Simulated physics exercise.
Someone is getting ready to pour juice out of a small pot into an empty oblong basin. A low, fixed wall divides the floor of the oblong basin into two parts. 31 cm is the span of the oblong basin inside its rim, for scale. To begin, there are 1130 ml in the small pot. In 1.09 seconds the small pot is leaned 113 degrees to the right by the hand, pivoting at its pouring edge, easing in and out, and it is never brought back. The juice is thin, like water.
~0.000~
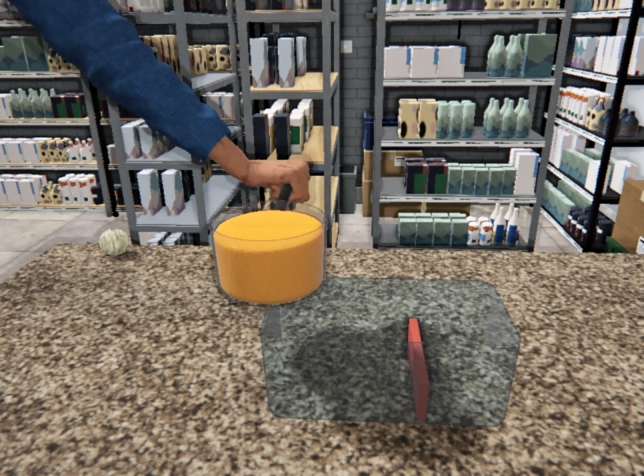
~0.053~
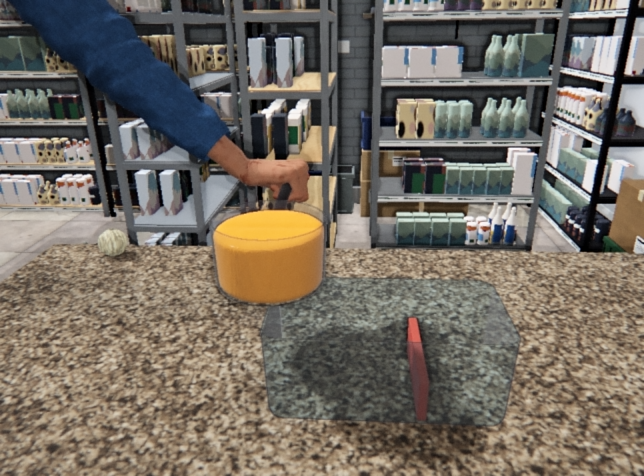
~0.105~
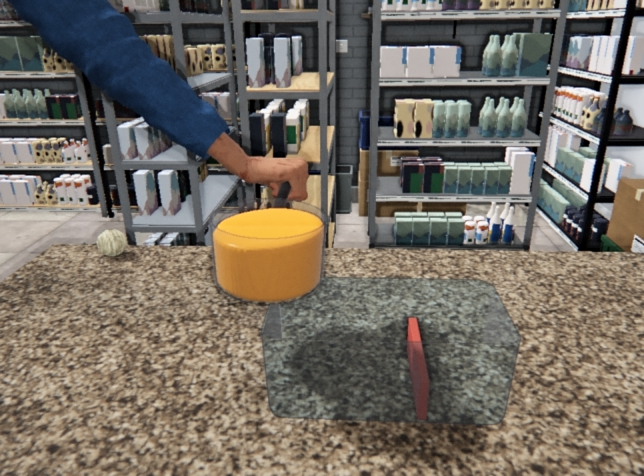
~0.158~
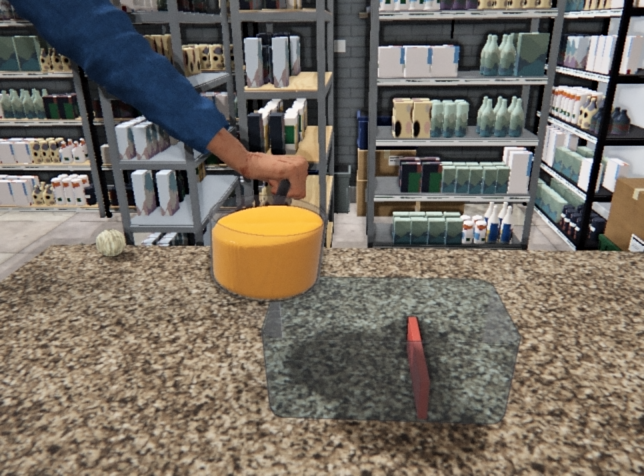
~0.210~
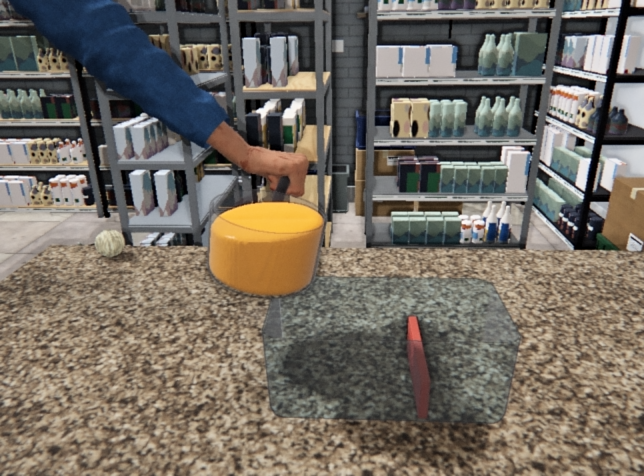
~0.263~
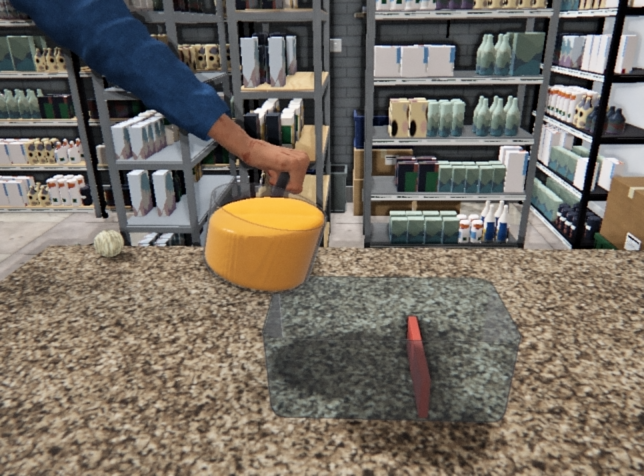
Shop counter with stocked shelves behind, a blue-sleeved hand gradually tilting a small pot of orange juice rightward beside an oblong basin.
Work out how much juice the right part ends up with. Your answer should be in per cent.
I would put it at 43 per cent.
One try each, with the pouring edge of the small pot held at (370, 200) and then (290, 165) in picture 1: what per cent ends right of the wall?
I'd say 65 percent on the first go, 20 percent on the next.
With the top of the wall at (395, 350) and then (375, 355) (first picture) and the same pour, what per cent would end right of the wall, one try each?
In order, 85 and 90 per cent.
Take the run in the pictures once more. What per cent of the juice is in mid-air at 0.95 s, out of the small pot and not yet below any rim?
Near 16 percent.
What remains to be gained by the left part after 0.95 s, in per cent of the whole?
Difference: Approx. 24 %.
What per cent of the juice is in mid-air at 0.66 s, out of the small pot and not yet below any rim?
It comes to about 32 percent.
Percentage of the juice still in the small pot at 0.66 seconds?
Fraction remaining: Approx. 58 per cent.
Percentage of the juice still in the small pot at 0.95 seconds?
About 9 per cent.
After 0.66 s the tilt is 75° and 59 per cent is still to pour, 9 is left of the wall and 0 right of it.
After 0.95 s the tilt is 109° and 9 per cent is still to pour, 31 is left of the wall and 43 right of it.
After 1.26 s the tilt is 113° and 0 per cent is still to pour, 54 is left of the wall and 43 right of it.
After 1.59 s the tilt is 113° and 0 per cent is still to pour, 55 is left of the wall and 43 right of it.
In the end 55 per cent lies left of the wall, 43 right of it and 2 outside.
